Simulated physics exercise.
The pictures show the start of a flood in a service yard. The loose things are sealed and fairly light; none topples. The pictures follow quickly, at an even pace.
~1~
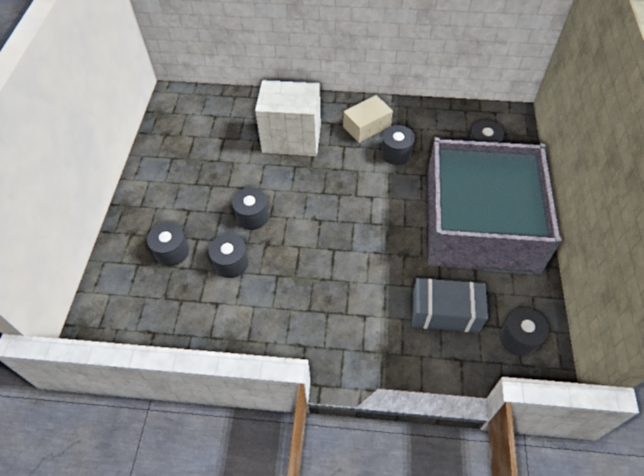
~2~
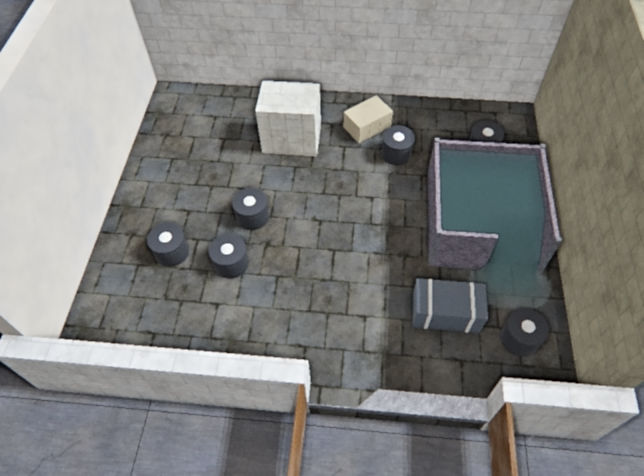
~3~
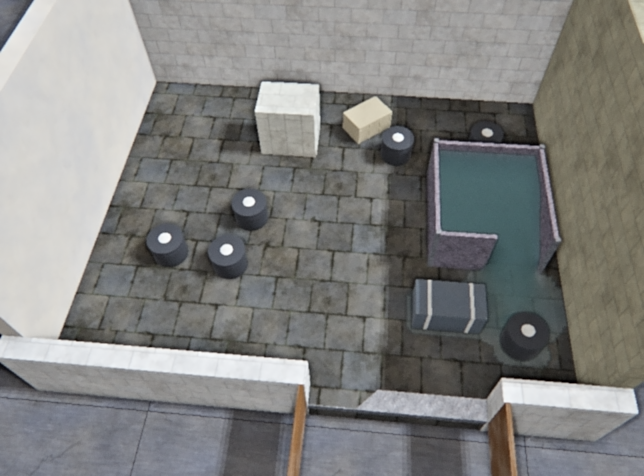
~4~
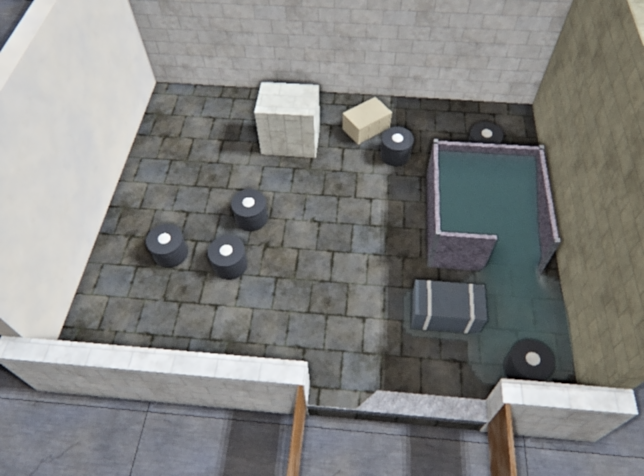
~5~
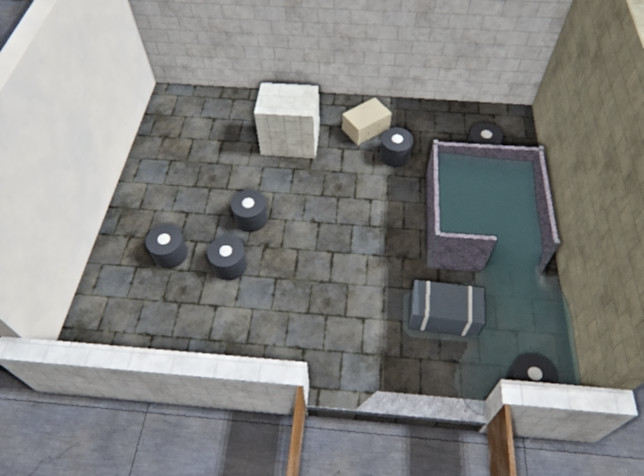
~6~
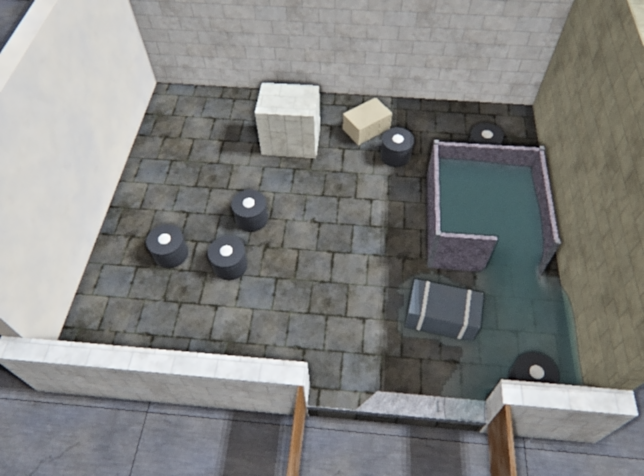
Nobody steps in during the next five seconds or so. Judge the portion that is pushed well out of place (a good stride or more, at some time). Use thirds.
Share: Not even a third.
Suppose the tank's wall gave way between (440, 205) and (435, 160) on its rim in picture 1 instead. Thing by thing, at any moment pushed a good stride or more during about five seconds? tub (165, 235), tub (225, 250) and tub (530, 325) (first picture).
In turn: Moved that far, yes, short of that.
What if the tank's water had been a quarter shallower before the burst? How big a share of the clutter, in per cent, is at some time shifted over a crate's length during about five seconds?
Near 20 in a hundred.
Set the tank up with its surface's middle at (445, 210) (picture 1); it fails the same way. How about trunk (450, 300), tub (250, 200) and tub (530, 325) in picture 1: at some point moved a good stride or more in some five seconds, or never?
As listed: Yes, no, yes.
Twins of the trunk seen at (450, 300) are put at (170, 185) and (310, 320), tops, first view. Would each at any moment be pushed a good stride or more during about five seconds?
In turn: Never so far, pushed that far.
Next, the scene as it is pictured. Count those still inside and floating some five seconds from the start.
That makes 0.
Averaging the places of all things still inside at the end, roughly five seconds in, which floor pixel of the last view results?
Around (321, 201).
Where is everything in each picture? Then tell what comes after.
In the first picture, a tub at (528, 326), on the bottom; a trunk at (451, 298) rests on the ground; 0 of 8 have shifted.
In the second picture, a tub at (528, 326) rests on the ground; a trunk at (451, 298) rests on the ground; 0 of 8 have shifted.
In the third picture, a tub at (528, 330), on the bottom, close to its start; a trunk at (451, 299), on the bottom; 0 of 8 have shifted.
In the fourth picture, a tub at (533, 359), on the bottom, a stride from its start; a trunk at (450, 299) rests on the ground; 1 of 8 have shifted.
In the fifth picture, a tub at (535, 374) rests on the ground, a stride from its start; a trunk at (449, 301) rests on the ground; 1 of 8 have shifted.
In the sixth picture, a tub at (537, 372) floats, a stride from its start; a trunk at (446, 303) rests on the ground, close to its start; 2 of 8 have shifted.
A moment on, 0 of 8 are well off their spots; 1 afloat.
Next, 2 of 8 are well off their spots; 1 afloat.
Later, 2 of 8 are well off their spots; 0 afloat.
In the end, 2 of 8 are well off their spots, and 2 have been at some point; 0 afloat.
